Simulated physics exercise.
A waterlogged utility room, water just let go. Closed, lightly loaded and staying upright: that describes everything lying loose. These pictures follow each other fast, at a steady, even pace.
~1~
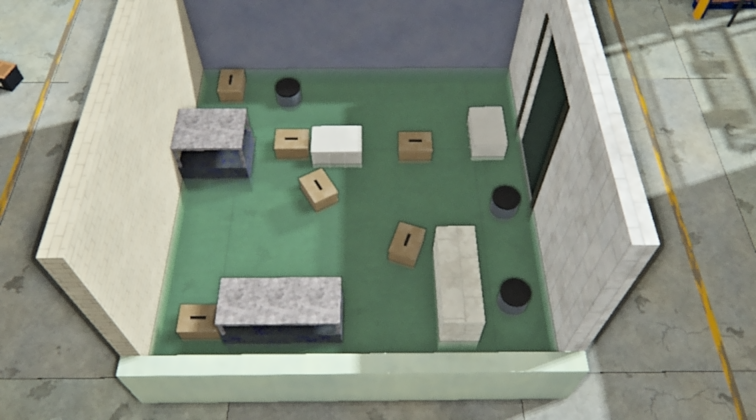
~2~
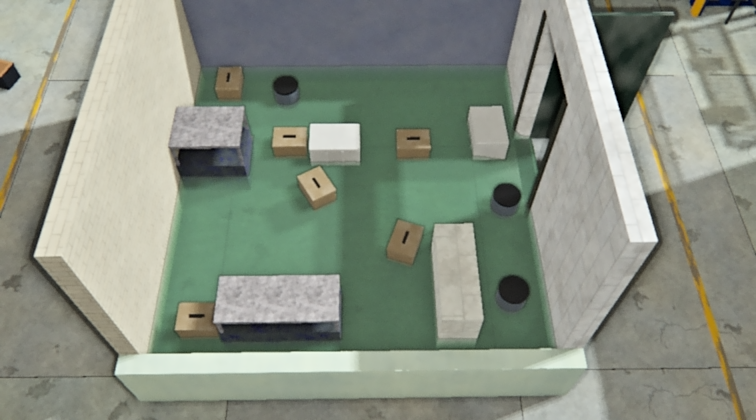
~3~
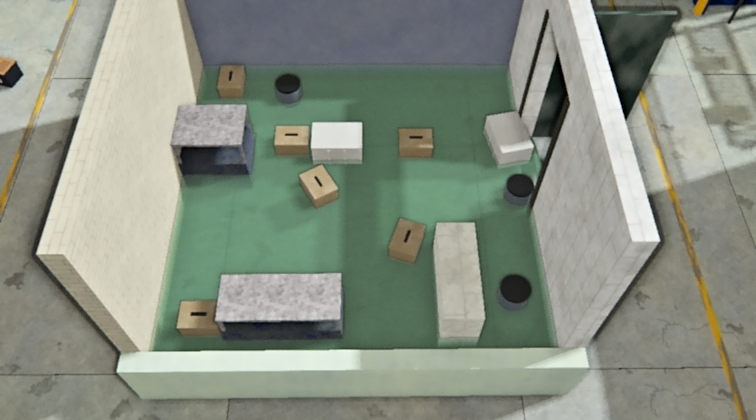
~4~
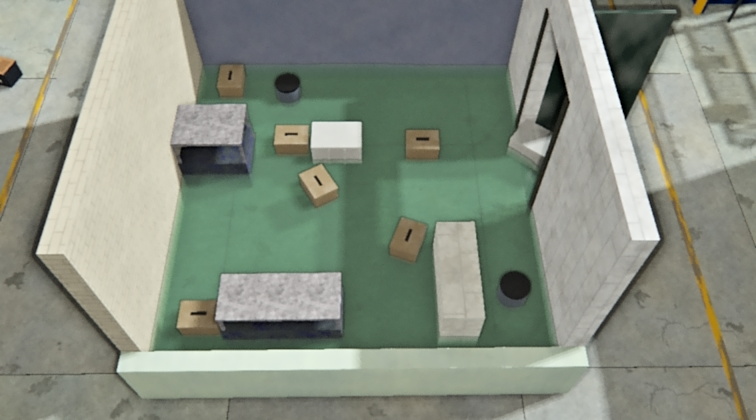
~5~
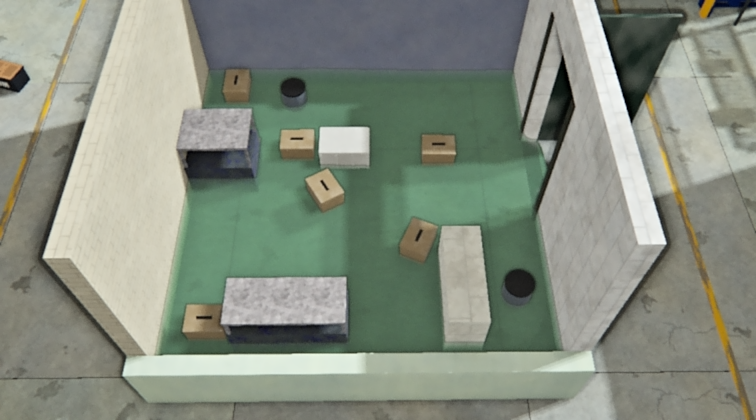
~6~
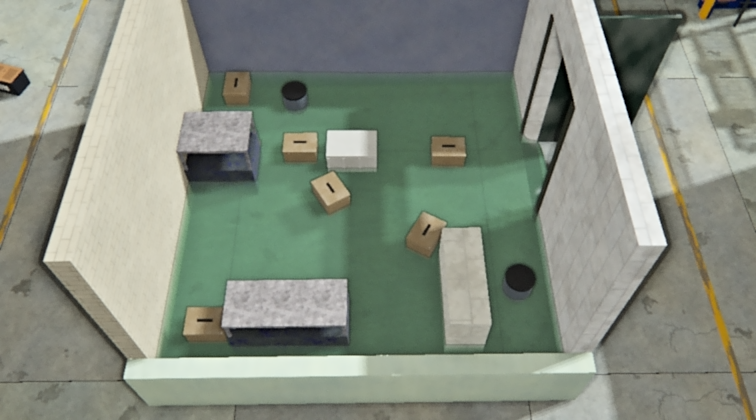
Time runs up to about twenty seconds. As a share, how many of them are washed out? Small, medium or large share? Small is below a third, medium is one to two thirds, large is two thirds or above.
A large share.
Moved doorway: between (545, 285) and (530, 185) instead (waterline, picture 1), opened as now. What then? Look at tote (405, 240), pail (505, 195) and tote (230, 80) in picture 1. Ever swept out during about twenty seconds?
Going through them, number one is flushed away, number two is flushed away and number three is held back.
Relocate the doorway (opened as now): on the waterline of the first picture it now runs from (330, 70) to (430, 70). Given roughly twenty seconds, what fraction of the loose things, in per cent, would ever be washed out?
Roughly 80 in a hundred.
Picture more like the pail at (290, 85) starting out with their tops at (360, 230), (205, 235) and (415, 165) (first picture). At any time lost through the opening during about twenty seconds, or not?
Outcome for each, listed in order: Leaves, does not leave, leaves.
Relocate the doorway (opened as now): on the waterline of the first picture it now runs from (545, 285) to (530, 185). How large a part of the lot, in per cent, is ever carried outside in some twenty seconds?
Roughly 70 %.
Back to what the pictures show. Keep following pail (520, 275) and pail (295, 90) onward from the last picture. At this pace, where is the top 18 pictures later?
They'd be somewhere near (530, 191) and (358, 94).
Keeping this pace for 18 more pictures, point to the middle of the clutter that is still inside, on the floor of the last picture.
I'd put it at roughly (383, 176).
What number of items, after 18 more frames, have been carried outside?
Total: 4.
A moment on, 2 of 11 are out; 9 afloat.
Next, 4 of 11 are out; 7 afloat.
Later, 7 of 11 are out; 4 afloat.
In the end, 8 of 11 are out; 3 afloat.
